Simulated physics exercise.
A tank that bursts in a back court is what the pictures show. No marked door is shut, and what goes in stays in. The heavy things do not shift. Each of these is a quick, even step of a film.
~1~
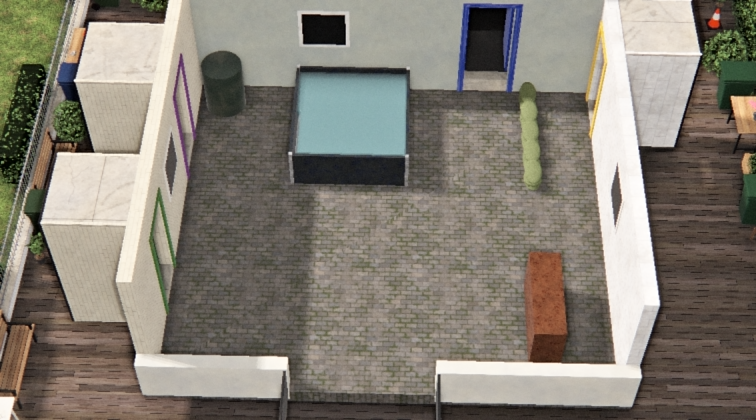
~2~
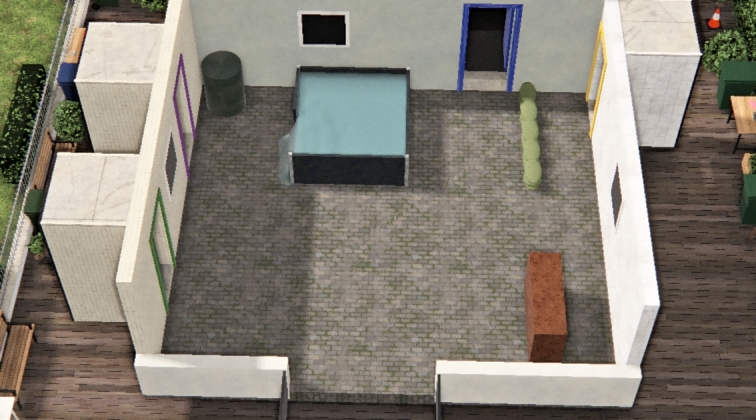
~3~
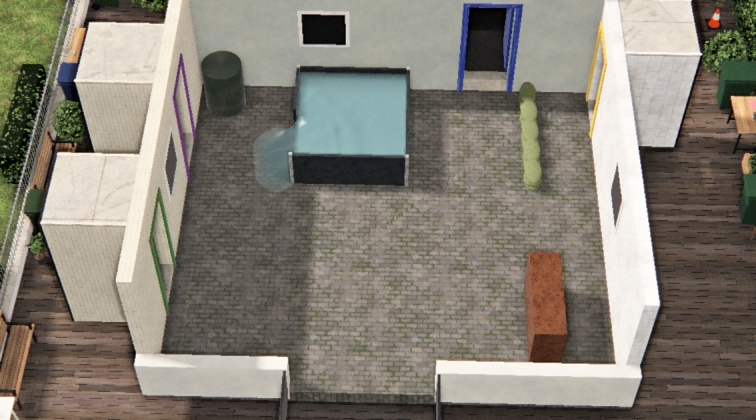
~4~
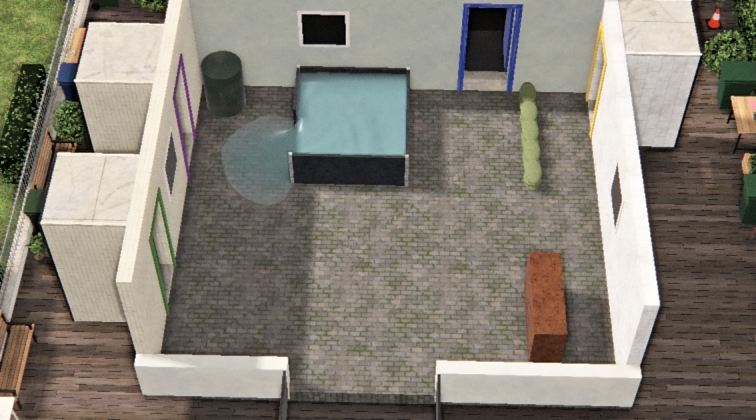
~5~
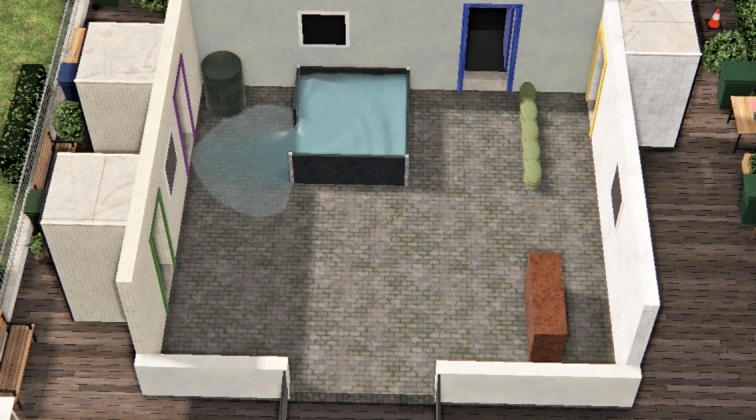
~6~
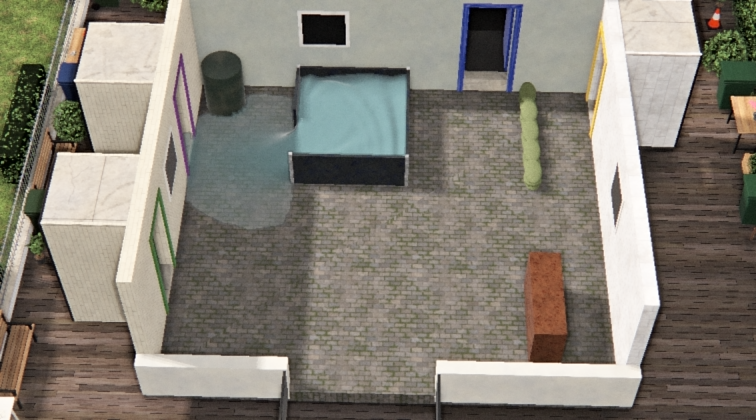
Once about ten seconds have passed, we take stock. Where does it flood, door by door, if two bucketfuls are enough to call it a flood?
At the yellow door it does not flood; at the green door it does not flood; at the blue door it does not flood; at the purple door it floods.
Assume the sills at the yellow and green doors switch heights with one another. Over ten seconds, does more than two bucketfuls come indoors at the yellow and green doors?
My guess: The yellow door remains short while the green door crosses the line.
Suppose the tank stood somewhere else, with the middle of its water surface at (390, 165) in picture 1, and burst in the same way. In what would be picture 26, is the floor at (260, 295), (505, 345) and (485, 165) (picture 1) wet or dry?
Taking the three spots in turn, I'd say drenched, then spared, then spared.
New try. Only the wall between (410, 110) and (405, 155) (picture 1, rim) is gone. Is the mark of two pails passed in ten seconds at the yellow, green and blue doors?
Result: Yellow door tops it, green door misses it, blue door misses it.
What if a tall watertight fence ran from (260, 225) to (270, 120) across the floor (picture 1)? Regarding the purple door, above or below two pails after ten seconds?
The purple door falls short.
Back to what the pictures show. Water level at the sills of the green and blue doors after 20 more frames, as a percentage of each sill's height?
I'd put it at close to 70 and 0 per cent.
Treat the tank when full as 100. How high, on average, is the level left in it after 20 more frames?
My best guess is about 42 per cent.
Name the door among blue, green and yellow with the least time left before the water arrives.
The green one comes first.
A moment on, water covers 15 % of the floor; the yellow door not reached, the green door not reached, the blue door not reached, the purple door over two buckets in.
Next, water covers 20 % of the floor; the yellow door not reached, the green door wet at the sill, nothing in, the blue door not reached, the purple door far over two buckets in.
Then, water covers 30 % of the floor; the yellow door not reached, the green door wet at the sill, nothing in, the blue door not reached, the purple door far over two buckets in.
Later, water covers 55 % of the floor; the yellow door not reached, the green door wet at the sill, nothing in, the blue door wet at the sill, nothing in, the purple door far over two buckets in.
In the end, water covers 85 % of the floor; the yellow door not reached, the green door wet at the sill, nothing in, the blue door wet at the sill, nothing in, the purple door far over two buckets in.
